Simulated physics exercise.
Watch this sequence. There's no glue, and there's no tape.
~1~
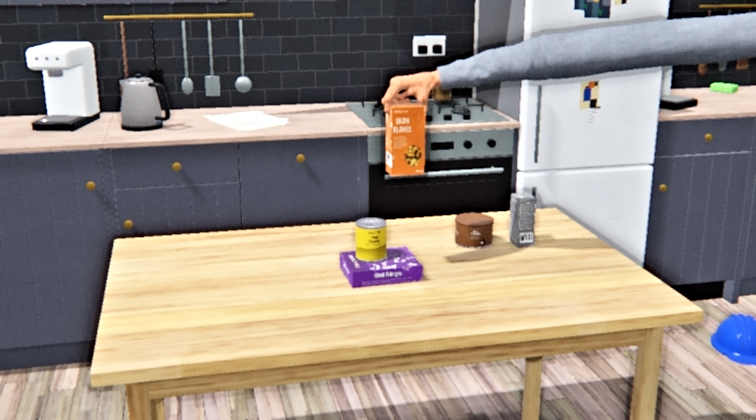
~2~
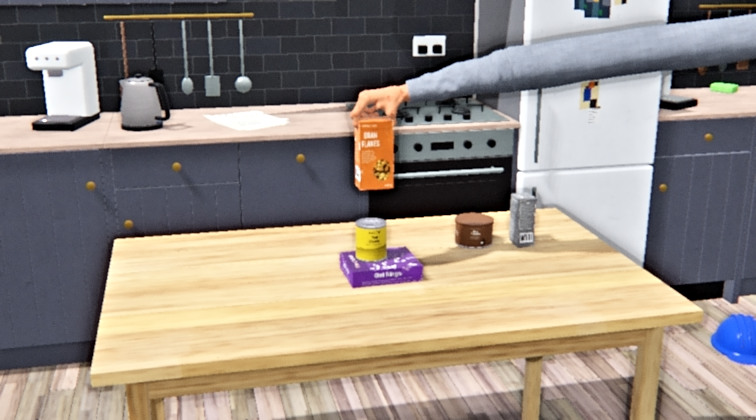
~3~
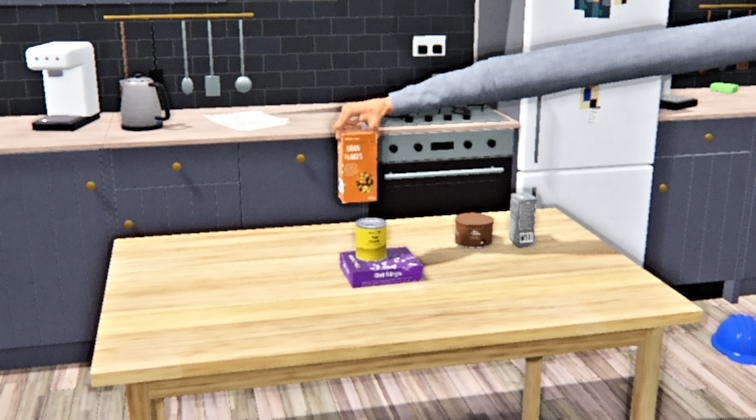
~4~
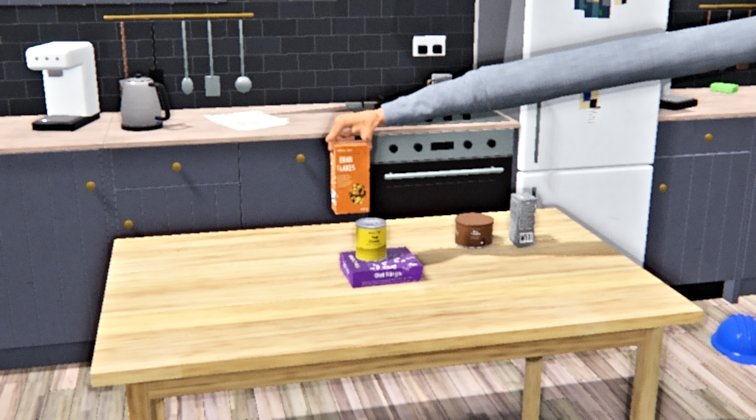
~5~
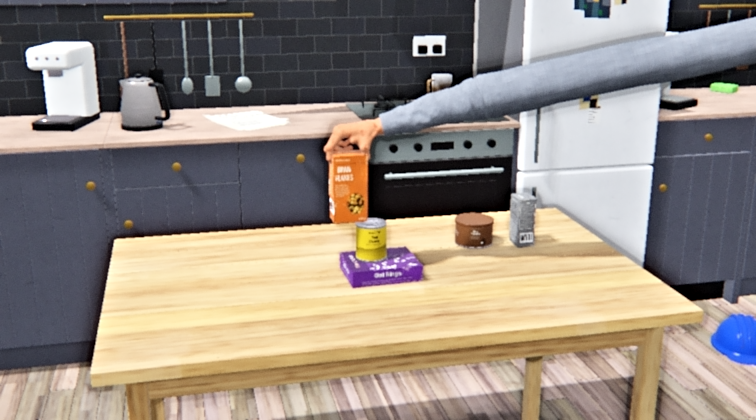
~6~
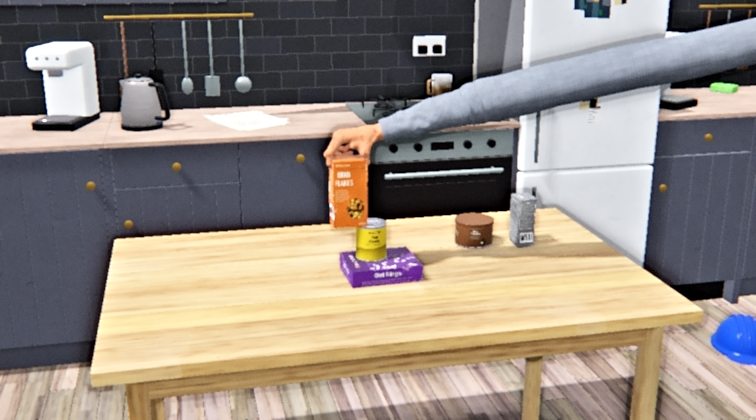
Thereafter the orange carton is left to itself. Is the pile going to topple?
Yes, it topples.
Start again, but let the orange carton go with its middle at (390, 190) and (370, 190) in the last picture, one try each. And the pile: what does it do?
On the first release the pile caves in, while on the second it stays intact.
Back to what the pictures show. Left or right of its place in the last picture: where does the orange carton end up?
Its movement is toward the left.
Then, 0.30 s after the last picture, orange carton tipped 25° from how it was near (334, 199).
Then, 0.40 s after the last picture, orange carton now fallen.
Then, 0.50 s after the last picture, things are still on the move.
Then, 1.30 s after the last picture, nothing new.
At rest, fallen, orange carton; the other 4 in place. Seen from the same camera at the end, orange carton near (296, 264). The pile comes apart.
